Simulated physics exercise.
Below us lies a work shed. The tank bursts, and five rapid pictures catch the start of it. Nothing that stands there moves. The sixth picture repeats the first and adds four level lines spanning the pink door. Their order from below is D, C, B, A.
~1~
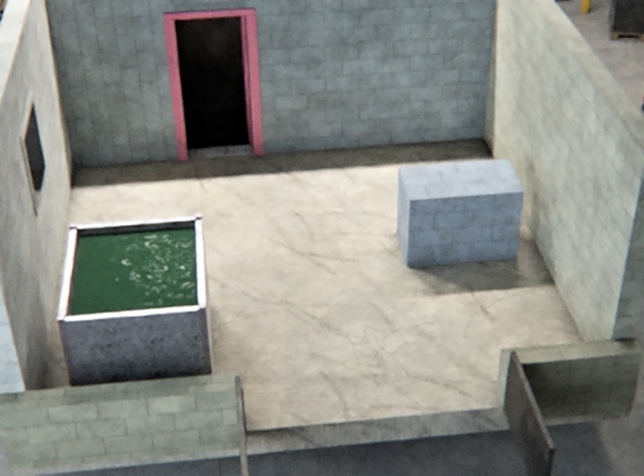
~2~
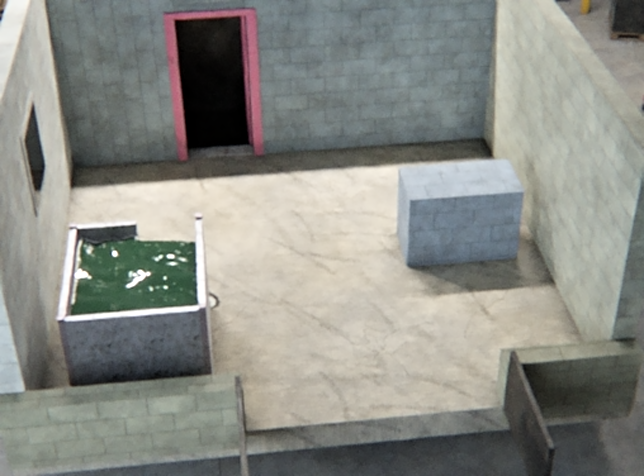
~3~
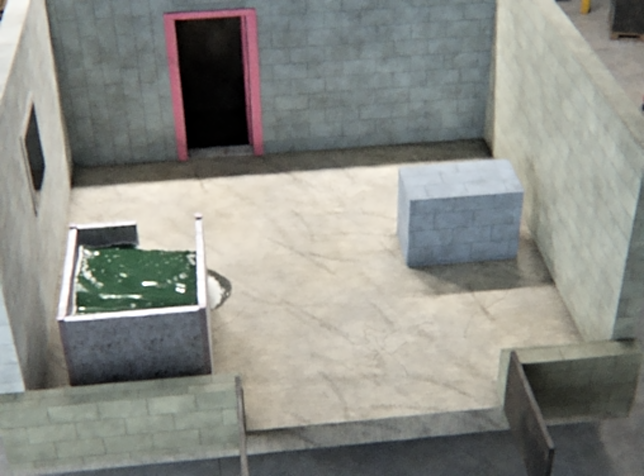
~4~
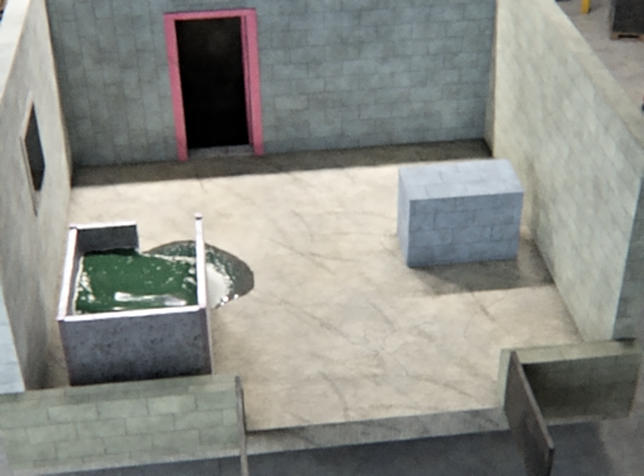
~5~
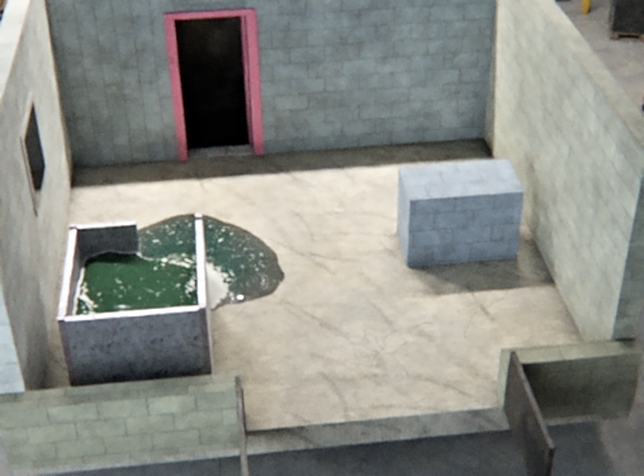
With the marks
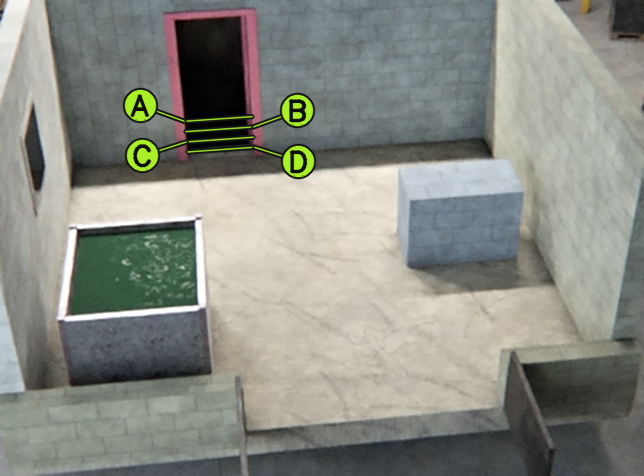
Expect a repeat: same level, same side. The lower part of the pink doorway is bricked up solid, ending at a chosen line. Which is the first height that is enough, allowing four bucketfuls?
I would pick mark C.
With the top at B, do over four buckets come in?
No.
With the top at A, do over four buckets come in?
No, not at all.
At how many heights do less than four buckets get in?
Three of the four.
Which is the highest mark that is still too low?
Here it is mark D.
On the marked copy, A at (218, 118); B at (219, 129); C at (220, 139); D at (220, 149); from the bottom up D, C, B, A.
Choosing A, nothing gets over.
Choosing B, nothing gets over.
Choosing C, a bucket or two gets in.
Choosing D, some 20 bucketfuls get in.
